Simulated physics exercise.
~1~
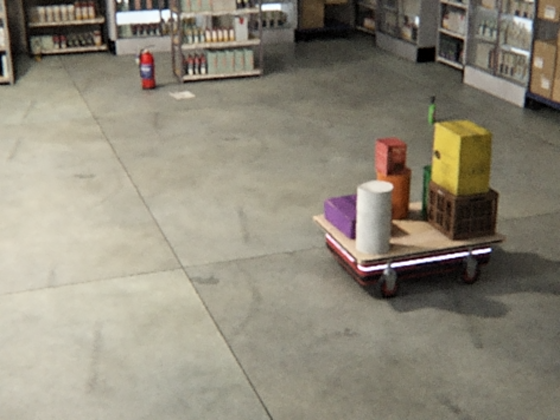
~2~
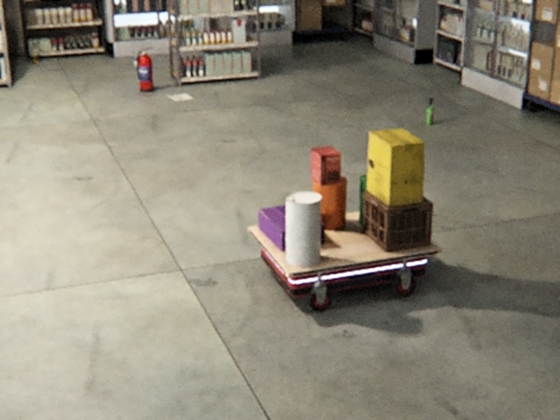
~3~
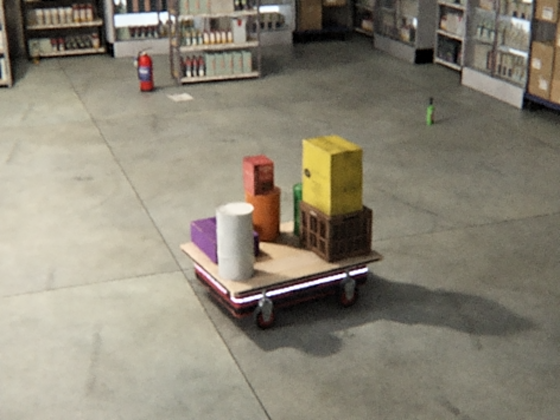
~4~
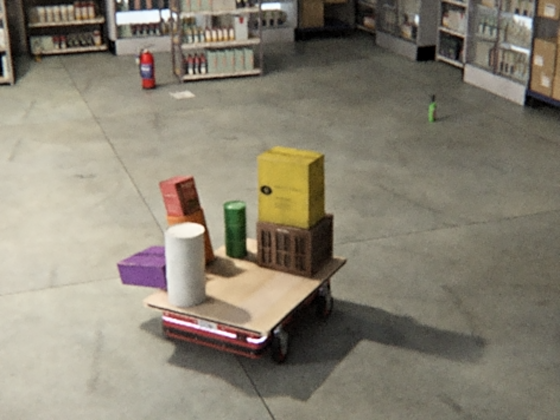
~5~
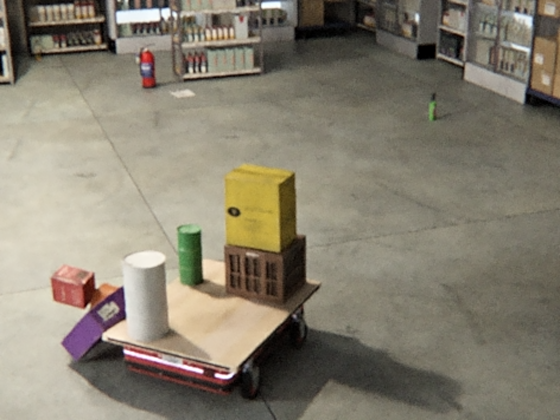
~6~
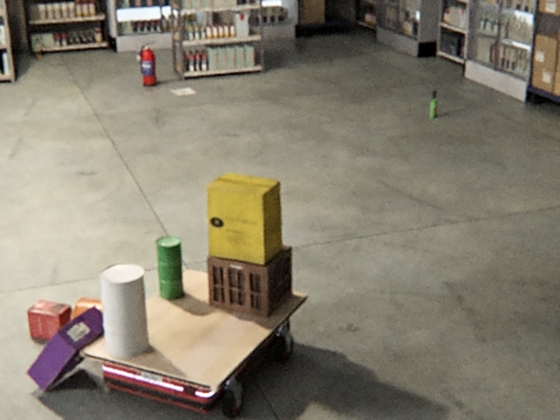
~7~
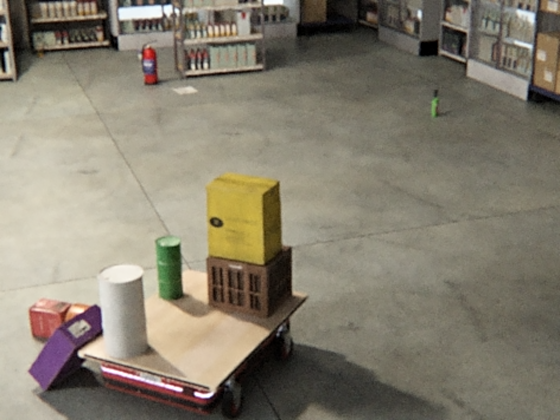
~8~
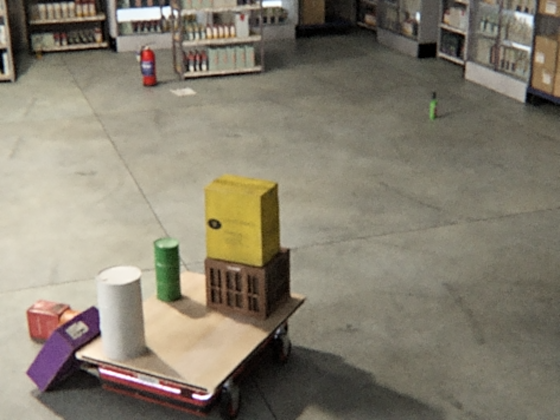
A cart loaded with mixed items rolled left across a warehouse floor and swung toward the viewer, spilling its red box, purple box and orange pail off the left side, then stopped with the canisters, crate and yellow box still upright aboard.
